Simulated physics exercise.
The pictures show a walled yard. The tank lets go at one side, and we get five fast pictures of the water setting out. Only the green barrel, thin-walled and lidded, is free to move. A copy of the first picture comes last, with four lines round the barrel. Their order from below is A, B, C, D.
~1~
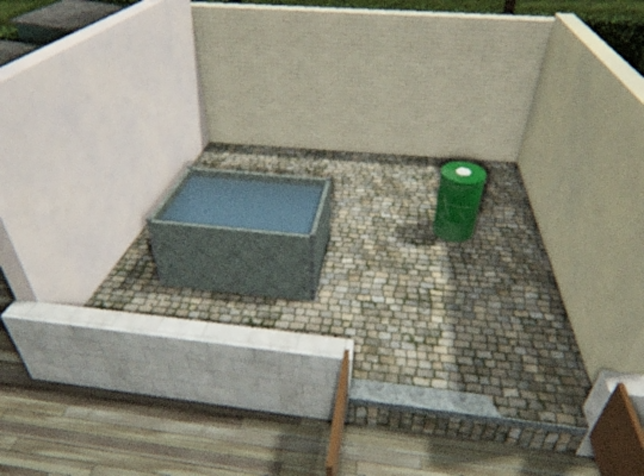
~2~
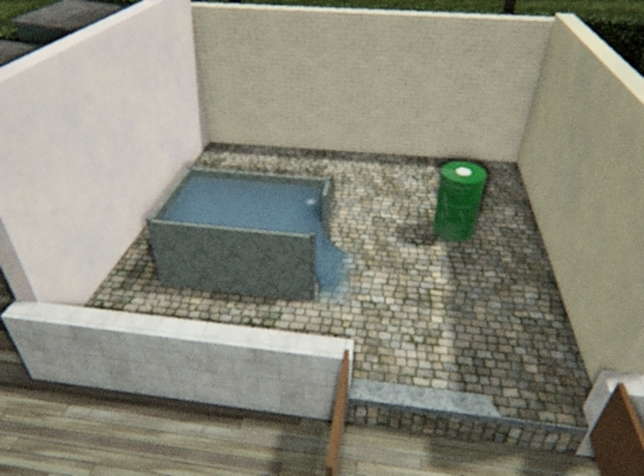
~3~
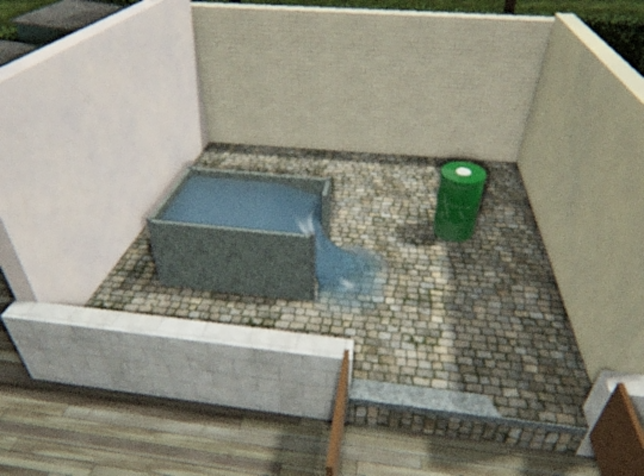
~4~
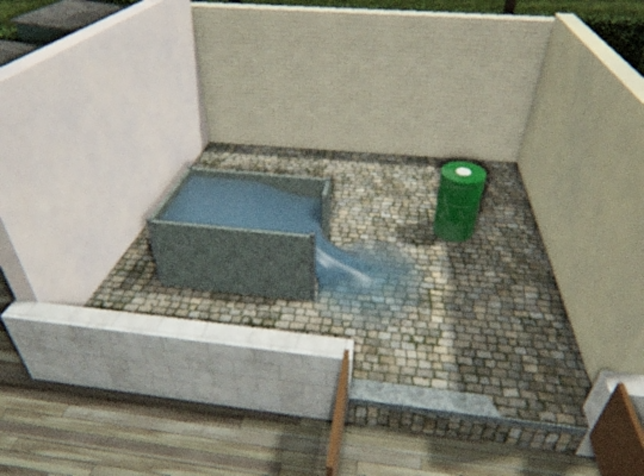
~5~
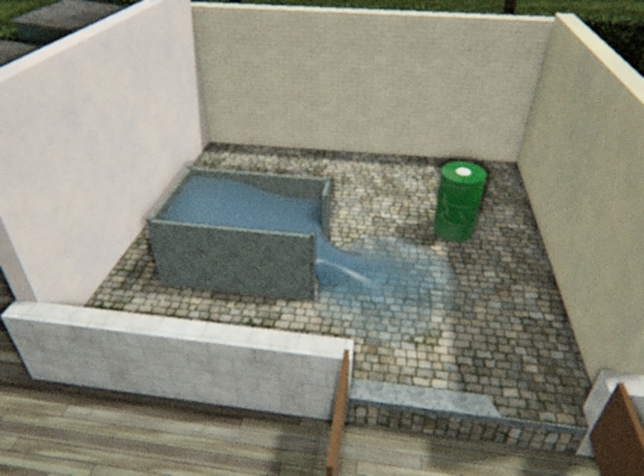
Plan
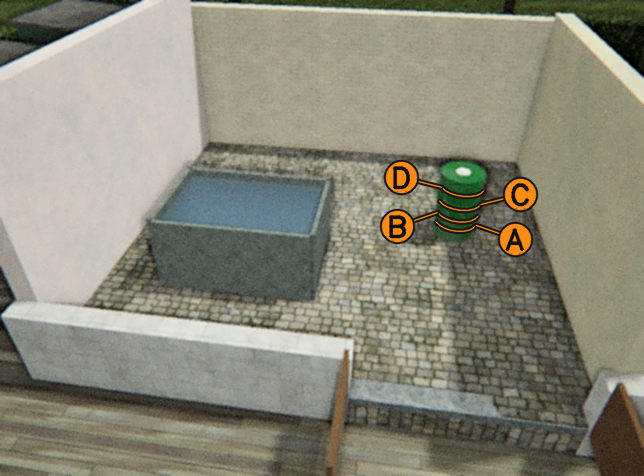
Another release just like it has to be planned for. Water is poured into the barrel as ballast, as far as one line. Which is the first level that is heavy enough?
A is the one.
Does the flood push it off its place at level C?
No, that is safe.
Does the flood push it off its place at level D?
No.
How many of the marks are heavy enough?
All four.
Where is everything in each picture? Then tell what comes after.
Lid of the green barrel at (464, 172); tank full, its middle at (245, 204); open gate at (473, 358).
Water covers 2 % of the ground and is seen nearest the barrel at (349, 258).
Water covers 4 % of the ground and is seen nearest the barrel at (370, 251).
Water covers 6 % of the ground and is seen nearest the barrel at (410, 259).
Lid of the green barrel at (464, 172); water covers 10 % of the ground and is seen nearest the barrel at (420, 247).
On the marked copy, A at (456, 231); B at (458, 221); C at (460, 210); D at (463, 196); from the bottom up A, B, C, D.
Choosing A, it does not move.
Choosing B, it does not move.
Choosing C, it does not move.
Choosing D, it does not move.
